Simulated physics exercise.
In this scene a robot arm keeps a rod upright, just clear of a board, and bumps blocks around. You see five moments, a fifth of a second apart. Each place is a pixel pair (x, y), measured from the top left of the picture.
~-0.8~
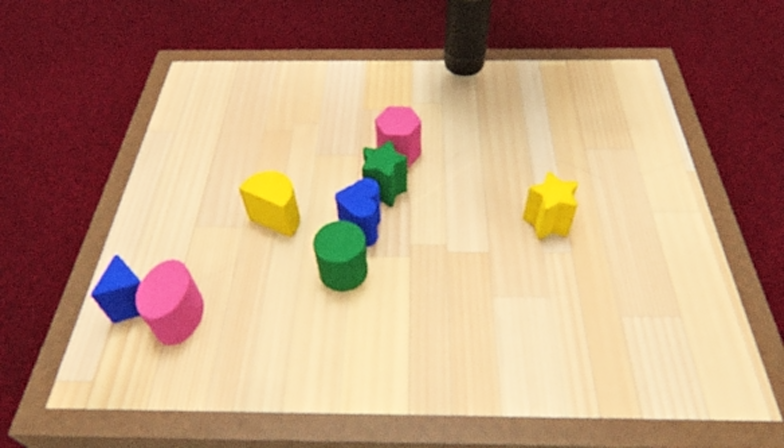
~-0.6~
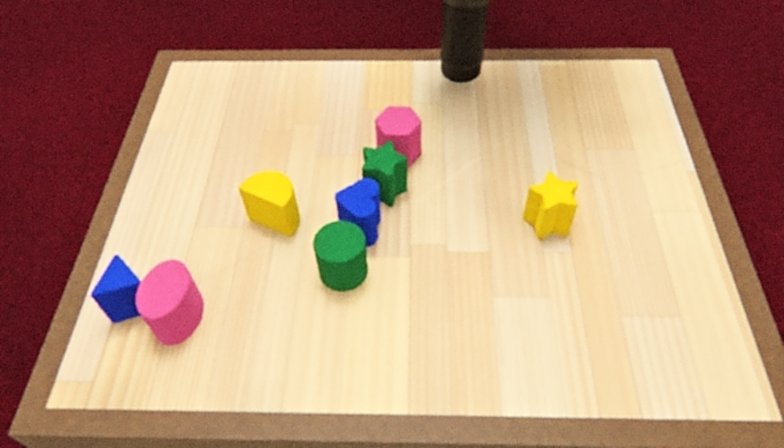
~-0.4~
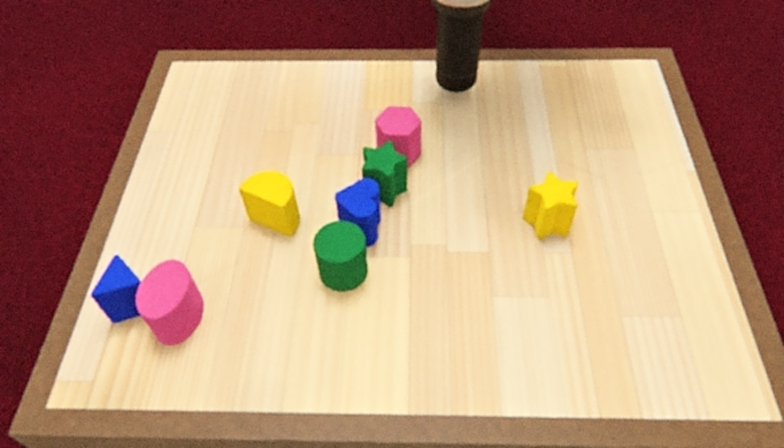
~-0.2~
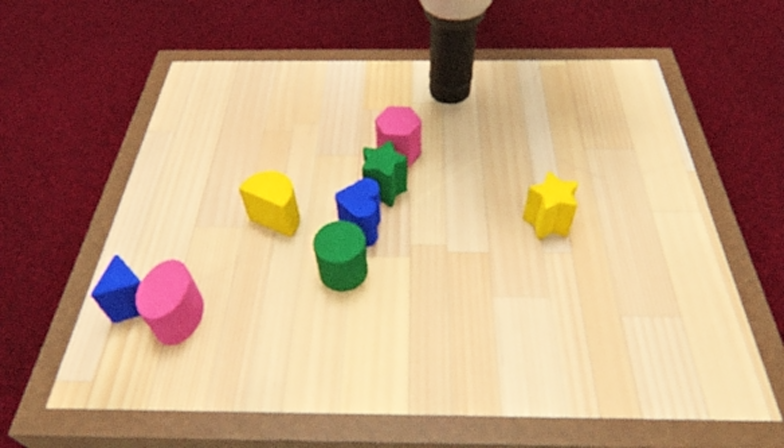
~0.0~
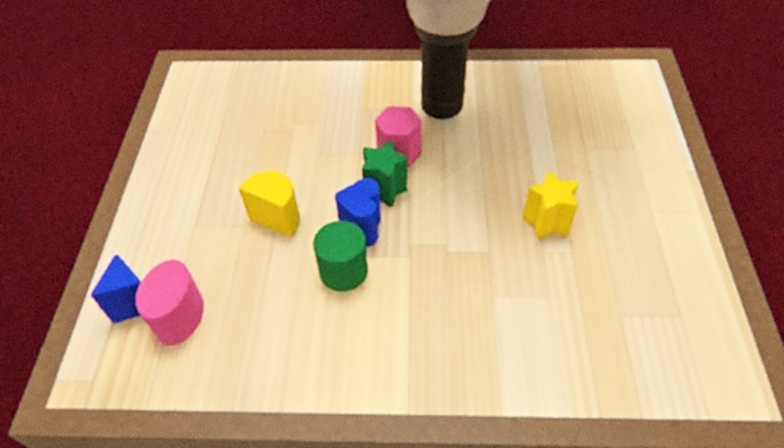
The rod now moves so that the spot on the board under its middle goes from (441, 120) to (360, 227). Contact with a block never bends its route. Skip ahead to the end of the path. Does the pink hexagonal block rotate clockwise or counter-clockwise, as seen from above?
It rotates clockwise.
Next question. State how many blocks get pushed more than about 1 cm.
I'm going with three or more.
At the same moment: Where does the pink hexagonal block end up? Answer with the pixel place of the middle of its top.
Roughly at (347, 140).
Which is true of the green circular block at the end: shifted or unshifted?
That block moves.
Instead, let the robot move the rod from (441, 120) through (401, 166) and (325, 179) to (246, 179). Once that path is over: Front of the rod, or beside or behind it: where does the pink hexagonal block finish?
The rod keeps it before itself.
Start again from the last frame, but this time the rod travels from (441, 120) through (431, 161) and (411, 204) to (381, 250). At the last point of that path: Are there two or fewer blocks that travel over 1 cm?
In short: No.
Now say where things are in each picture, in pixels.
In the first frame, rod tip (464, 64); block tops, green circular block (339, 240); blue heart block (359, 196); green star block (383, 157); pink hexagonal block (398, 119).
In the second frame, rod (461, 71); blocks unchanged.
In the third frame, rod (456, 80); blocks unchanged.
In the fourth frame, rod (450, 91); blocks unchanged.
In the fifth frame, rod (442, 106); green circular block (339, 240); blue heart block (359, 196); green star block (383, 157); pink hexagonal block (398, 119).
What follows on the original path. One third of the way, rod (416, 139); blue heart block (358, 201); green star block (374, 167), turned 20° anticlockwise; pink hexagonal block (376, 133).
Two thirds of the way, rod (388, 175); blue heart block (360, 207); green star block (350, 173), turned 65° anticlockwise; pink hexagonal block (348, 139), turned 45° clockwise.
At the end, rod (359, 214); green circular block (327, 272); blue heart block (353, 238), turned 30° anticlockwise; green star block (312, 197), turned 35° anticlockwise; pink hexagonal block (347, 140), turned 45° clockwise.
